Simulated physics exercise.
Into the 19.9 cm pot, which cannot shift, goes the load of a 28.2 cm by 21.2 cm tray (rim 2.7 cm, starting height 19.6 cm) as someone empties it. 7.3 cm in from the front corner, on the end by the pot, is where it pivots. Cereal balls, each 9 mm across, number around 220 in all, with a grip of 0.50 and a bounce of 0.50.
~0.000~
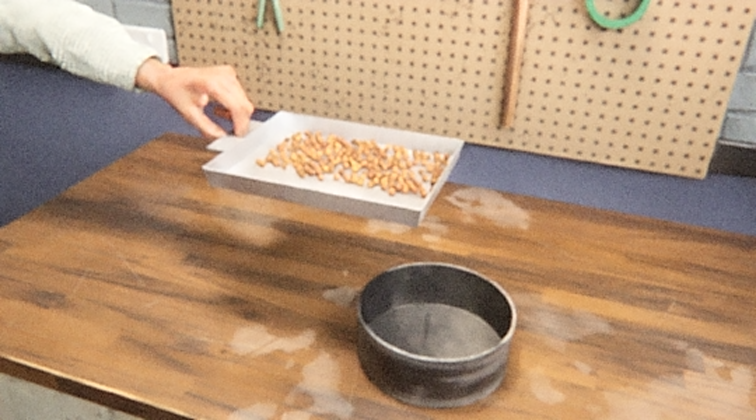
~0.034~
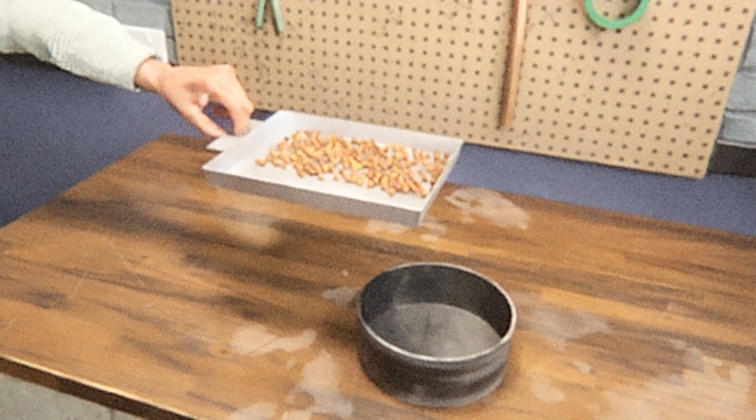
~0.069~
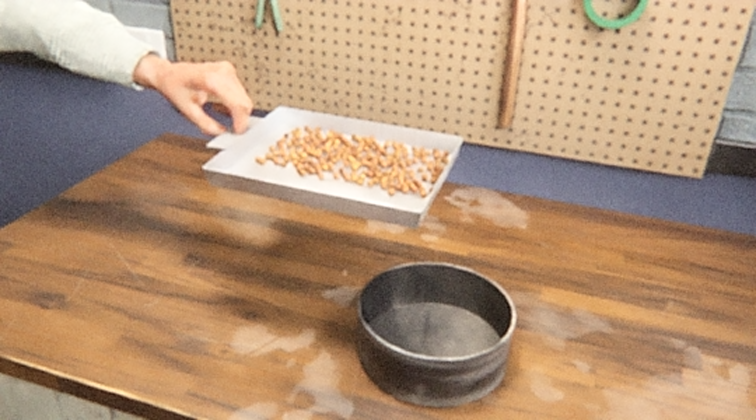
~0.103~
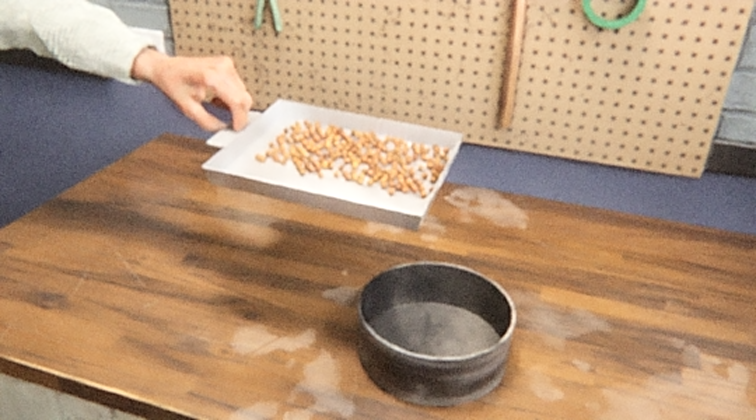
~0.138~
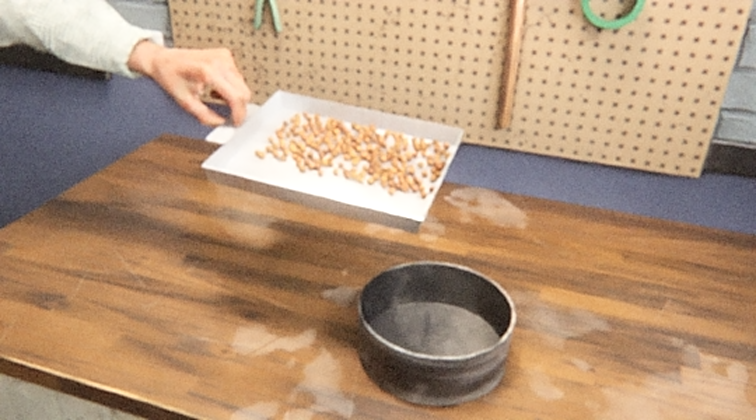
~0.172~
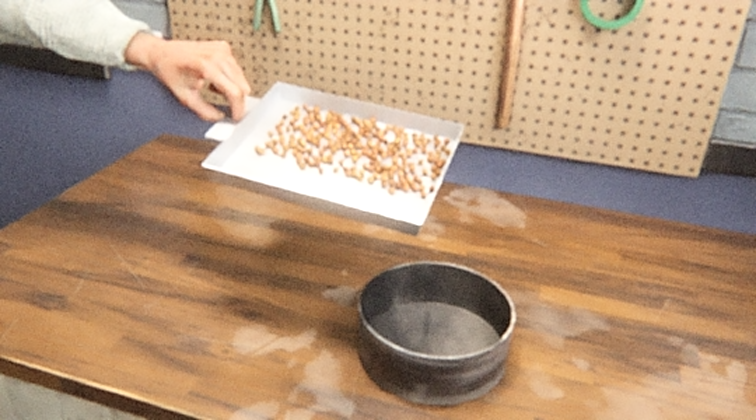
At the start, a hand at the left holds a shallow white tray of small orange-brown balls nearly level above a wooden table, behind a dark round pot. The far side of the tray then rises gradually, tilting it toward the viewer, while the balls stay spread across it and the pot remains still.
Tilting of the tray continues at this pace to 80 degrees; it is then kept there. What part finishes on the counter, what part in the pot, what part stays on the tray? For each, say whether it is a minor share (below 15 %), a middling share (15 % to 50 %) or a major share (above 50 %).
I expect this. Counter - a minor share. Pot - a middling share. Tray - a major share.
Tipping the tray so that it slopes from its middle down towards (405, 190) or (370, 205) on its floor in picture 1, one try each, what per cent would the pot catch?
Near 30 and 70 per cent, in that order.
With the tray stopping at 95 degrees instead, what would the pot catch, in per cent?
Roughly 75 %.
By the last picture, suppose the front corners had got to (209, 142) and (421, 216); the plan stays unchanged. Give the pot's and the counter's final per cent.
Final per cent - pot 60, counter 0.
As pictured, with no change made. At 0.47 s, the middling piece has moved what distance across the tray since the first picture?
Displacement on the tray: Roughly 6 cm.
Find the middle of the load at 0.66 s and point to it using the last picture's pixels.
The middle of the load should be at about (375, 215) by then.
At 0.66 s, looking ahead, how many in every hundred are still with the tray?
100%, roughly.
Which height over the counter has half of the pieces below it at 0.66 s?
The halfway mark sits at about 18 cm.
After 0.47 s, tilt 46 degrees; the tray holds 100 %, the pot 0 %.
Then, at 0.66 s, tilt 68 degrees; the tray holds 100 %, the pot 0 %.
After 0.98 s, tilt 80 degrees; the tray holds 70 %, the pot 25 %.
By 2.1 s all is still; counter 5 %, pot 35 %, tray 60 %.
